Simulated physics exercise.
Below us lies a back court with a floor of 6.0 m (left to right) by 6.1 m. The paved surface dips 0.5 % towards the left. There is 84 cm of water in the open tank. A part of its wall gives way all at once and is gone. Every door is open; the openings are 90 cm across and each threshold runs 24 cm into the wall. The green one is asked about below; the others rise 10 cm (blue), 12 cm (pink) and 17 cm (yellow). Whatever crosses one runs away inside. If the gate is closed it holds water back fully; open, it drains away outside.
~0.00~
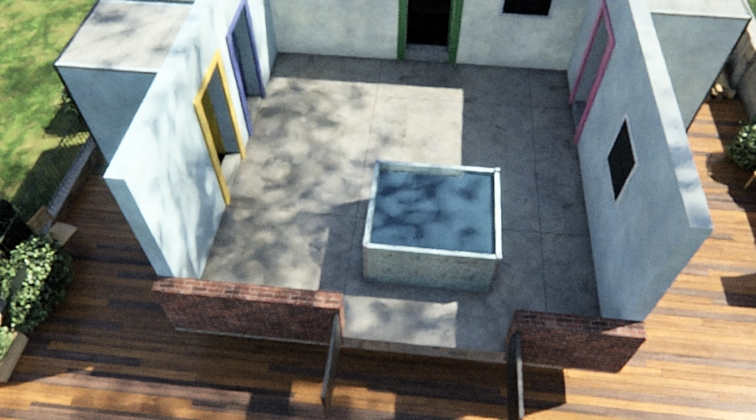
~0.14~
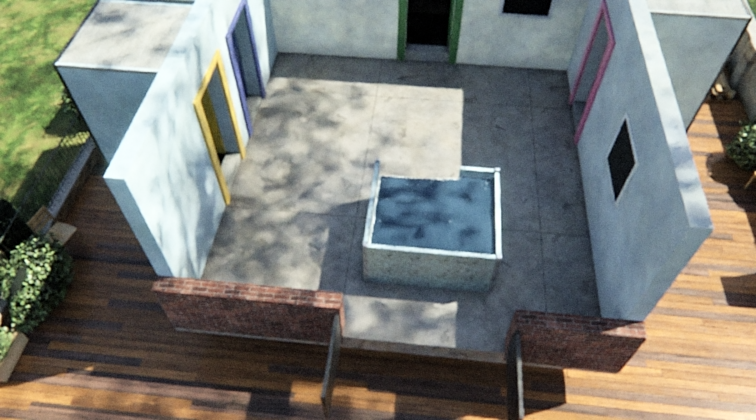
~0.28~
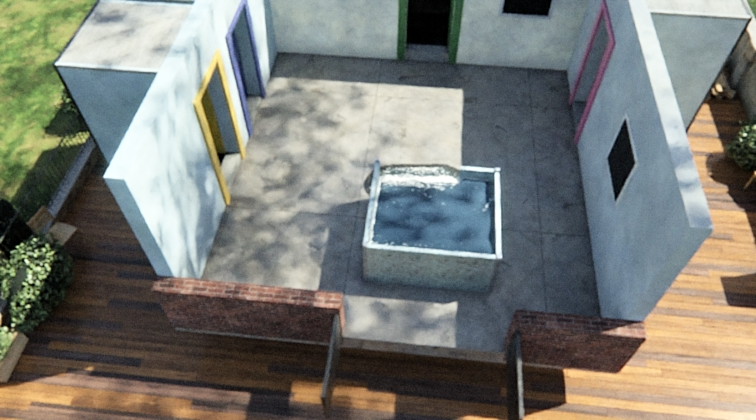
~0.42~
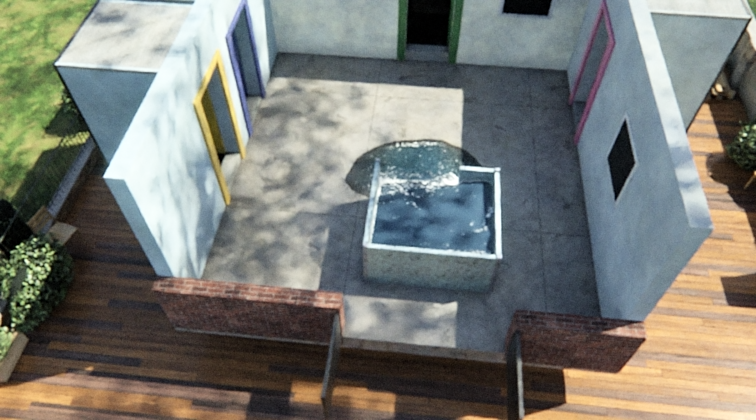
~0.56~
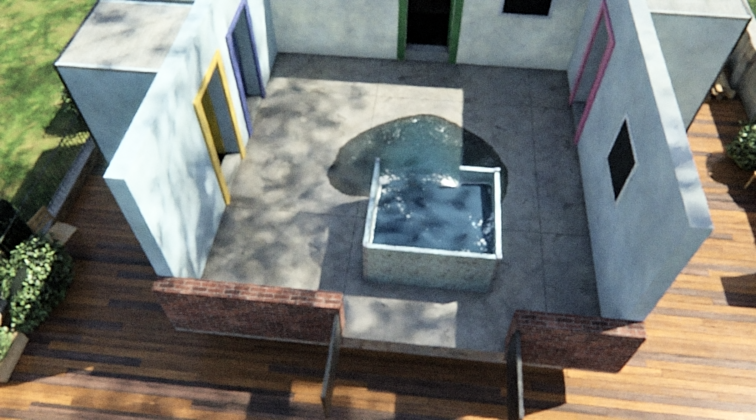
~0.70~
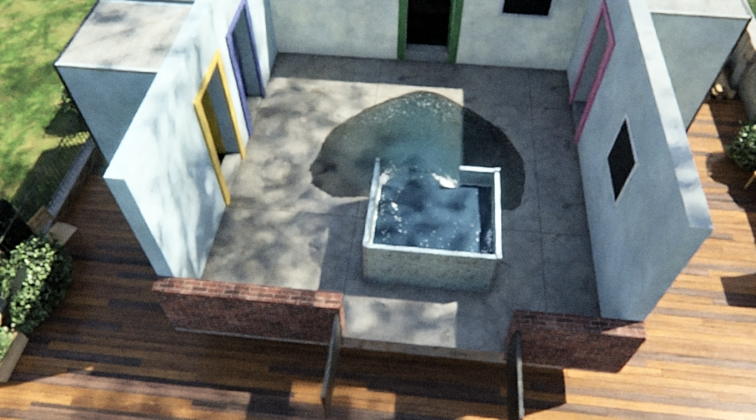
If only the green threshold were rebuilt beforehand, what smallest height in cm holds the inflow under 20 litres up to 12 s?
At least 26 cm or so.
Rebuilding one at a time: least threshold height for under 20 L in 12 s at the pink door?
About 6.5 cm at pink.
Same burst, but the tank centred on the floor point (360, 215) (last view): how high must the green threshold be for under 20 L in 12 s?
Then roughly 20 cm.
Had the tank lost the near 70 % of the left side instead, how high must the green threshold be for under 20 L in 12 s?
About 6.0 cm.
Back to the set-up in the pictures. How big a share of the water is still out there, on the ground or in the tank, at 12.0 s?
Some 86 per cent remains.
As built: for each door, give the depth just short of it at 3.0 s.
Depths in cm: Blue 12, pink 10, yellow 2, green 19.
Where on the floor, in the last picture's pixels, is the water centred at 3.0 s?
Around (409, 129).
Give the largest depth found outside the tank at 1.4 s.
Up to some 35 cm.
After 1.4 s water covers 45 % of the floor, deepest (35 cm) near (401, 192); 33 cm at the green door, 9 litres in over its 23 cm threshold.
After 3.0 s water covers 50 % of the floor, deepest (30 cm) near (286, 57); 19 cm at the green door, 42 litres in over its 23 cm threshold.
After 12.0 s water covers 100 % of the floor, deepest (10 cm) near (192, 307); 5 cm at the green door, 44 litres in over its 23 cm threshold.
At the green door as built, the water arrived by 1.0 s and peaked near 34 cm at 1.6 s.
With a threshold of 23 cm, 43 litres would have come in within the 12 s; with 31 cm, 3 litres. So under 20 litres takes about 26 cm.
